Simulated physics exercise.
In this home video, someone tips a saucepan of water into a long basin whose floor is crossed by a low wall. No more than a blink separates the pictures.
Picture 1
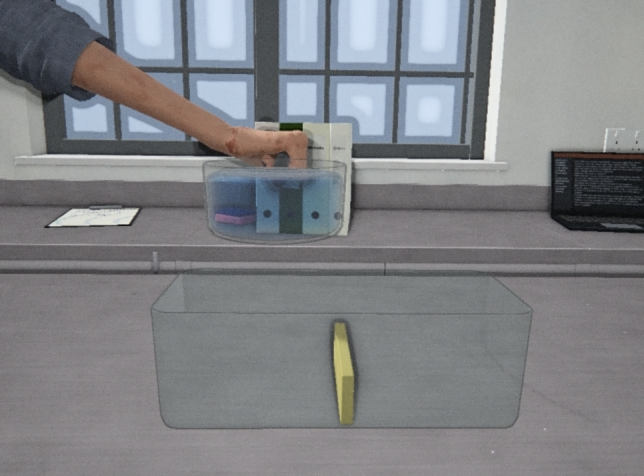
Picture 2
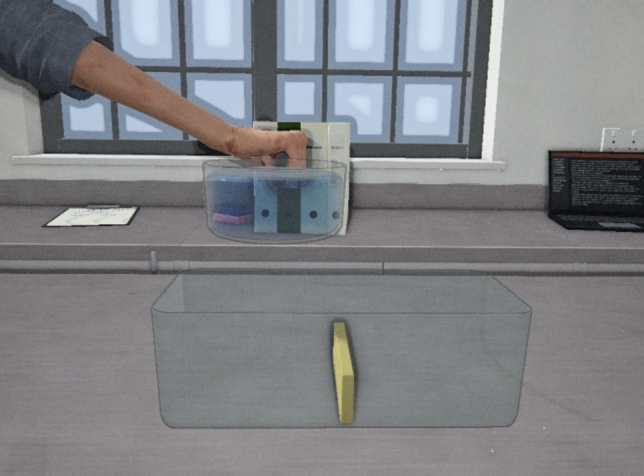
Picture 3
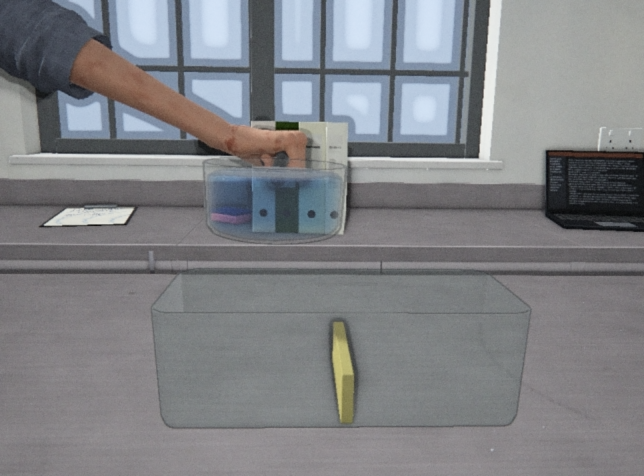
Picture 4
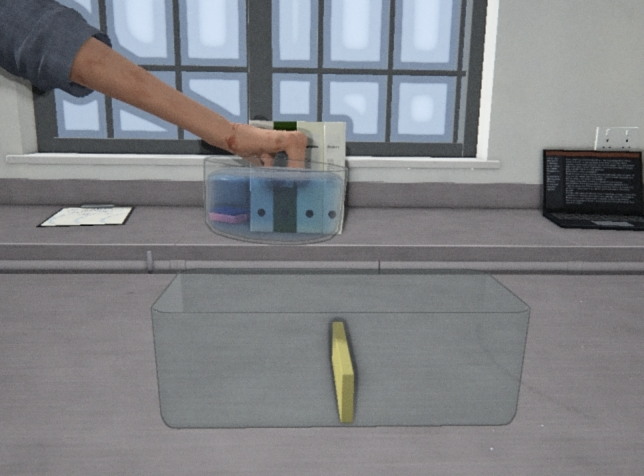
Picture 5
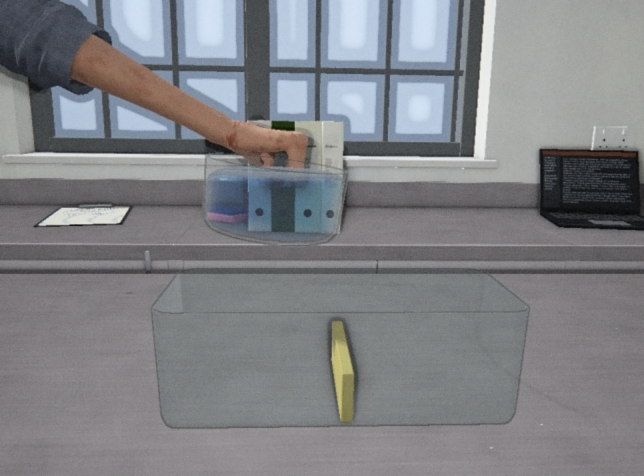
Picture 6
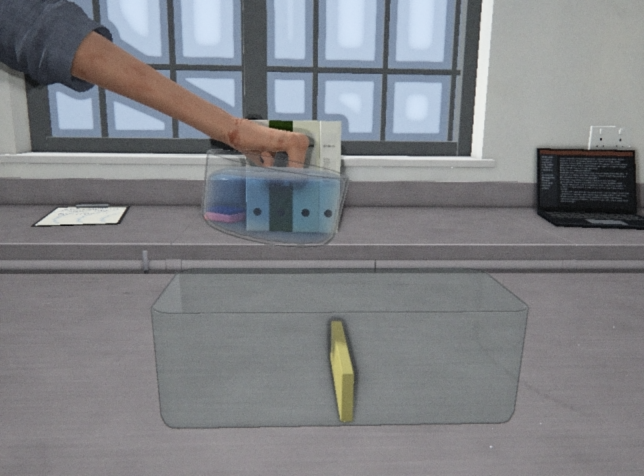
A hand holds a clear container of water above a long basin and slowly tilts it slightly right.
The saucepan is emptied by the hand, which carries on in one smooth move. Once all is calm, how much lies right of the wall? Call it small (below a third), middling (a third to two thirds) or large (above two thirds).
Large.
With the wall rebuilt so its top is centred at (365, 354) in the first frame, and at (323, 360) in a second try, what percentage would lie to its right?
My guess is some 75 percent the first time and some 95 percent the second.
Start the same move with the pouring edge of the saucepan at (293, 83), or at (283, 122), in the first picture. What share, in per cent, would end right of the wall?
Near 70 per cent for the first start, near 55 per cent for the second.
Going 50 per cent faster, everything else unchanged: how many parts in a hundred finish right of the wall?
Roughly 90 %.
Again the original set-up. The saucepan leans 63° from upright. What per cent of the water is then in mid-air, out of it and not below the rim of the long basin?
I'd say some 25 per cent.
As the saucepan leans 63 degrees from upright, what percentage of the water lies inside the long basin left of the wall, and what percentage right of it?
0 % left, 20 % right.
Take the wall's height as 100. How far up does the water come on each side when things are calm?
Left: About 0; right: About 60.
A moment on, the saucepan is tipped part way and 56 per cent is still to pour, 0 is left of the wall and 18 right of it.
Next, the saucepan is tipped on its side and 11 per cent is still to pour, 3 is left of the wall and 81 right of it.
Then the saucepan is tipped right over and 1 per cent is still to pour, 6 is left of the wall and 92 right of it.
Later the saucepan is tipped right over and 0 per cent is still to pour, 7 is left of the wall and 92 right of it.
In the end 7 per cent lies left of the wall, 92 right of it and 0 outside.
